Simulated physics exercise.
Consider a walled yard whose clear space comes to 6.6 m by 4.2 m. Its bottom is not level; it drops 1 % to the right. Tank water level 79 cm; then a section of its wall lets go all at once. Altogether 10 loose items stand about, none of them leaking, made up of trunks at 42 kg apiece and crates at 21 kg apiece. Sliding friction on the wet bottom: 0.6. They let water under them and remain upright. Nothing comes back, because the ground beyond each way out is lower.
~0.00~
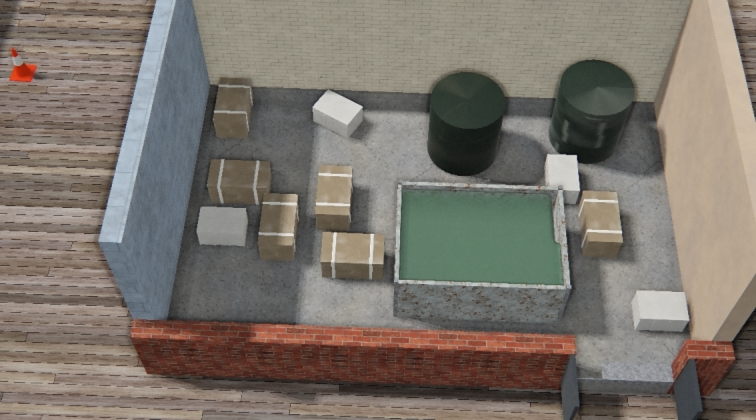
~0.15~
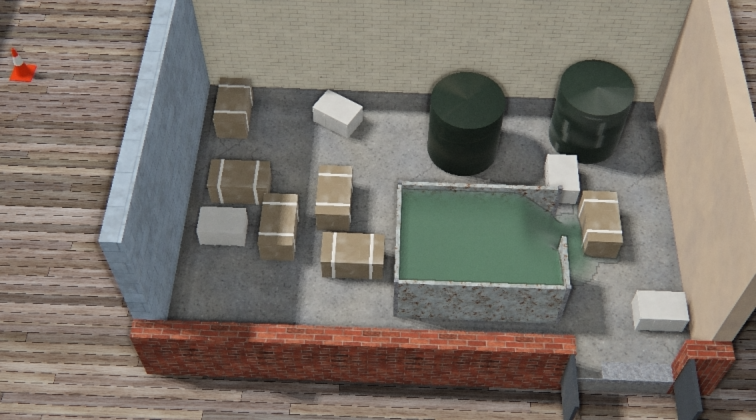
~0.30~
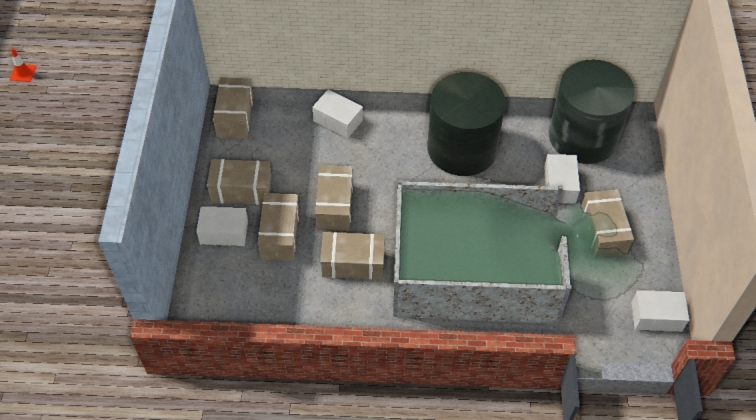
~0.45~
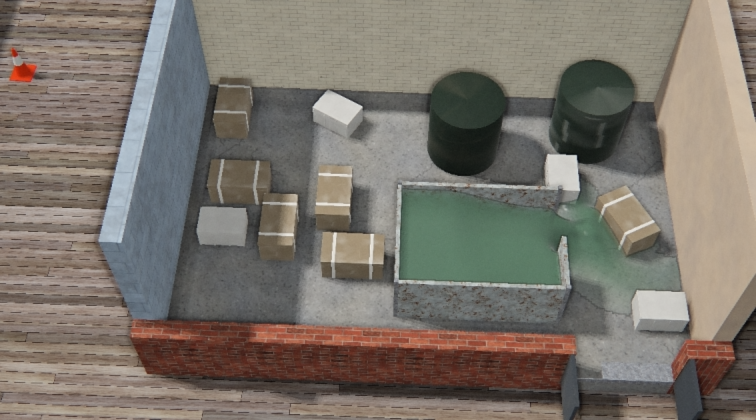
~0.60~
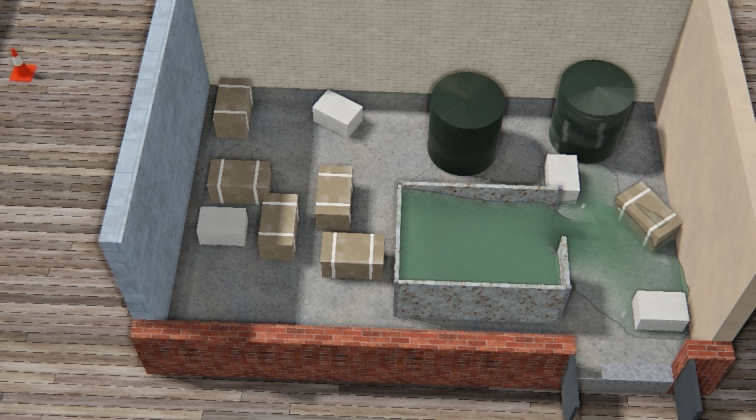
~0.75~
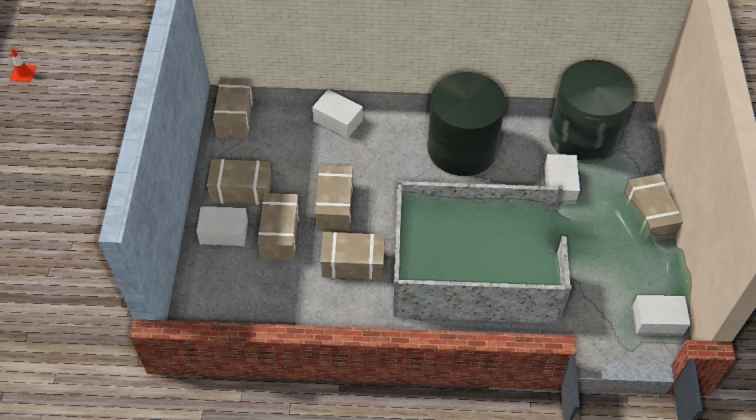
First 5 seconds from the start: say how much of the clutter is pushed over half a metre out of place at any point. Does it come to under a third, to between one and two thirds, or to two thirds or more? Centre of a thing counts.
Well under half, in fact below a third.
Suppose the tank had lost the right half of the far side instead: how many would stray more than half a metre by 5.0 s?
You'd get 4 in that case.
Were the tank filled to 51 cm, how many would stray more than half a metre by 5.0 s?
Then it comes to 2.
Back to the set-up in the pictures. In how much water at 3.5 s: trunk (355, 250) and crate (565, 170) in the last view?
About 0 and 7 cm.
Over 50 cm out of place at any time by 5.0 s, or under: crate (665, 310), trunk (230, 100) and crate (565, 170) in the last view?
In order: Farther, not as far and farther.
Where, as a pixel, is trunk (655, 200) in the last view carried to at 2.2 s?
Around (650, 105).
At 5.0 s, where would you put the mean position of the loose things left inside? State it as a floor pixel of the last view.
Centre of the remaining things: Roughly (346, 186).
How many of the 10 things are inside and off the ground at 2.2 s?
Count: 1.
After 1.1 s 1 of 10 are over 50 cm from their spots; 0 afloat.
After 2.2 s 2 of 10 are over 50 cm from their spots; 1 afloat.
After 3.5 s 2 of 10 are over 50 cm from their spots; 1 afloat.
After 5.0 s 3 of 10 are over 50 cm from their spots, and 3 have been at some point; 1 afloat.
